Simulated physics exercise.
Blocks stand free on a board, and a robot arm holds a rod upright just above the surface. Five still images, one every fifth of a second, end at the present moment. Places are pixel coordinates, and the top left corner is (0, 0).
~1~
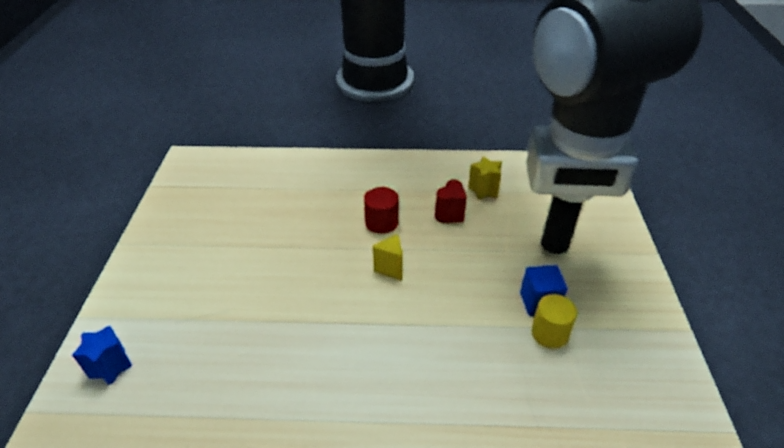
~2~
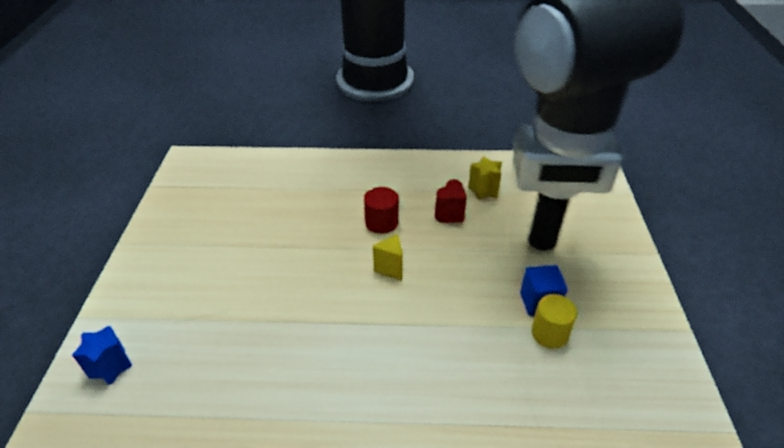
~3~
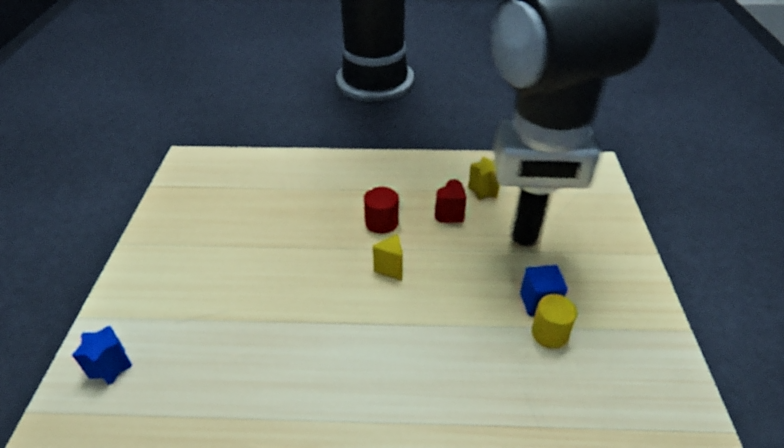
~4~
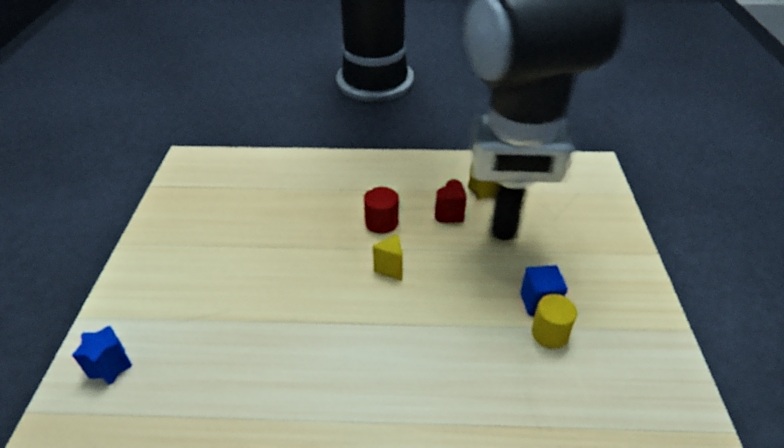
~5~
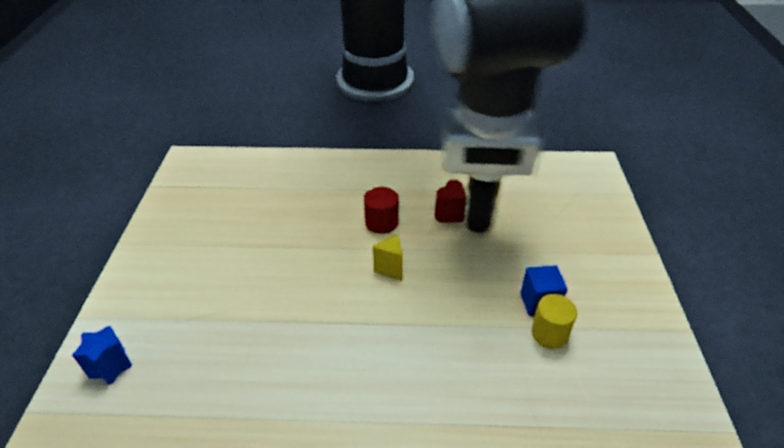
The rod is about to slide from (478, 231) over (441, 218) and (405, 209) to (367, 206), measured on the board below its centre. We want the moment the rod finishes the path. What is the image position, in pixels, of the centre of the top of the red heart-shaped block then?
Just about (418, 169).
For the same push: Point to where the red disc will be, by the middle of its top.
My best guess is (361, 202).
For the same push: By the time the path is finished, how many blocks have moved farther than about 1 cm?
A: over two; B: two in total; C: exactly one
It's B.
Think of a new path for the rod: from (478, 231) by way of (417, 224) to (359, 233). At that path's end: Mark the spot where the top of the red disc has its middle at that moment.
Top centre: (334, 195).
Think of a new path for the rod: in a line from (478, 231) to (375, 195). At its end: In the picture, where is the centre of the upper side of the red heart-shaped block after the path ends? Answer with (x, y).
I expect it at (416, 166).
What follows on the original path. One third of the way, rod (440, 211); red heart-shaped block (428, 176), turned 35° clockwise.
Two thirds of the way, rod (404, 202); red heart-shaped block (418, 169), turned 105° clockwise.
At the end, rod (367, 199); red disc (361, 202); red heart-shaped block (418, 169), turned 105° clockwise; yellow star block not moved.
